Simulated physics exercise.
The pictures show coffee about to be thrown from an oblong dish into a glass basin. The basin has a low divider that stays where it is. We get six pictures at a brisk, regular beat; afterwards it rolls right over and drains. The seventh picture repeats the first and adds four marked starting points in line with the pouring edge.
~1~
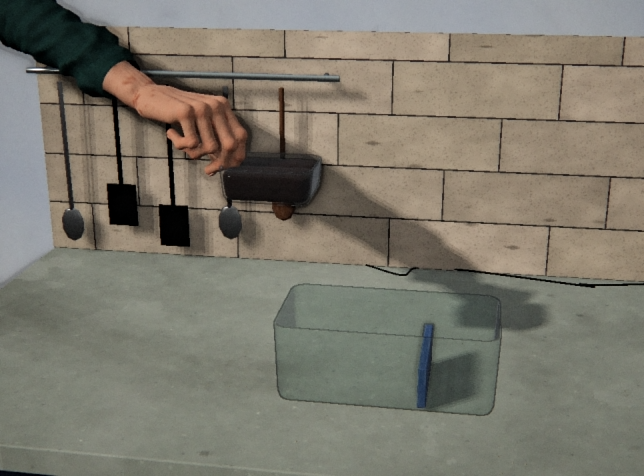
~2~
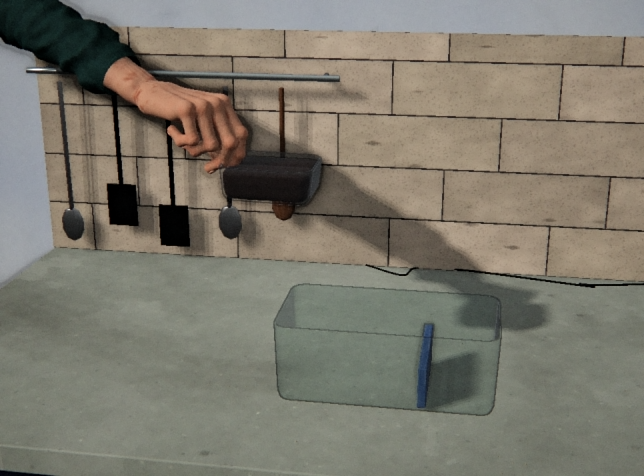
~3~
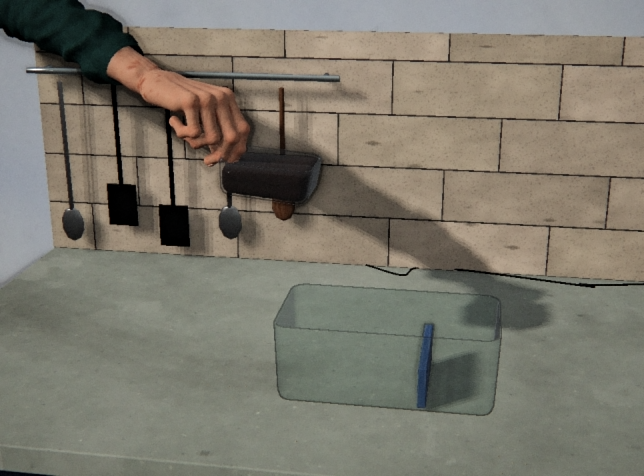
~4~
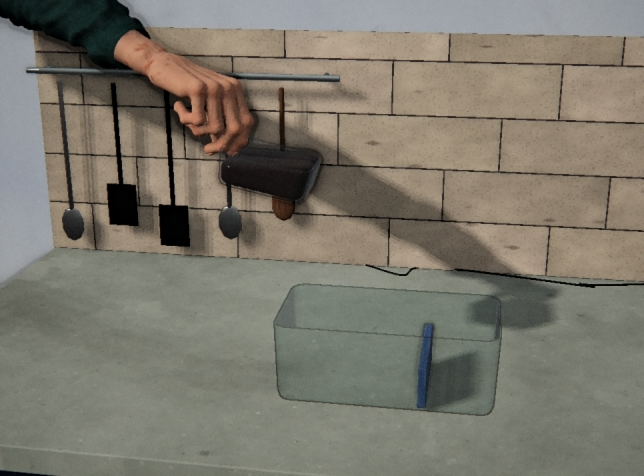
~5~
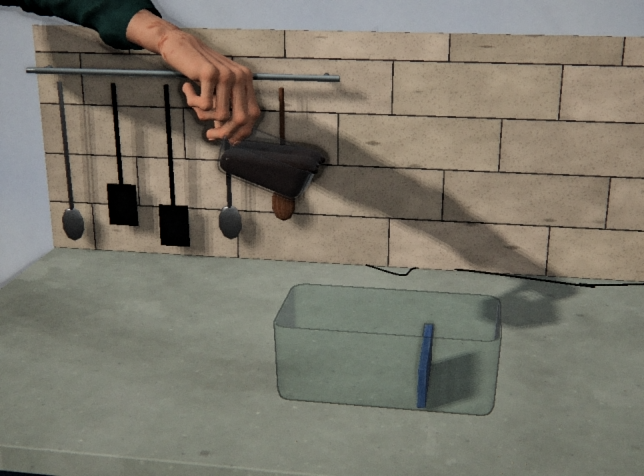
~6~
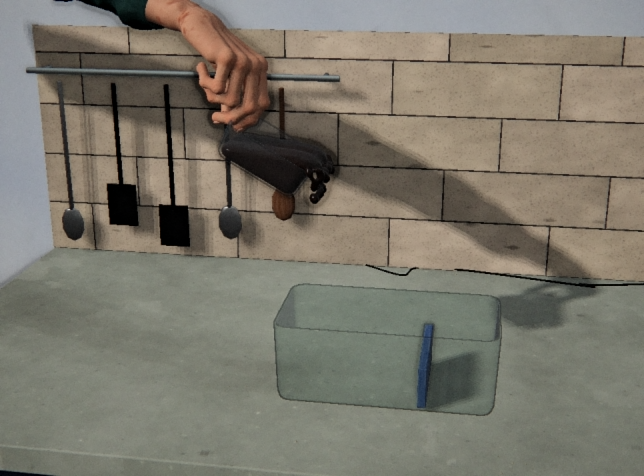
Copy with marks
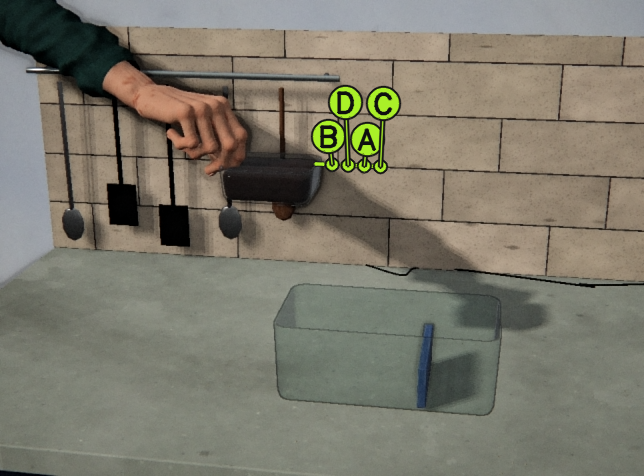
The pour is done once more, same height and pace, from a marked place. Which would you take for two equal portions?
Go for D.
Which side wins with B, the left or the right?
The left side.
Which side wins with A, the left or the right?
The right one.
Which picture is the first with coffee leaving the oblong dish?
In picture 5.
On the marked copy, A at (364, 165); B at (332, 164); C at (380, 166); D at (348, 165).
Choosing A, about 28 % ends left of the wall and 69 % right of it; 4 % is lost outside.
Choosing B, about 83 % ends left of the wall and 15 % right of it.
Choosing C, about 19 % ends left of the wall and 79 % right of it.
Choosing D, about 45 % ends left of the wall and 52 % right of it; 3 % is lost outside.
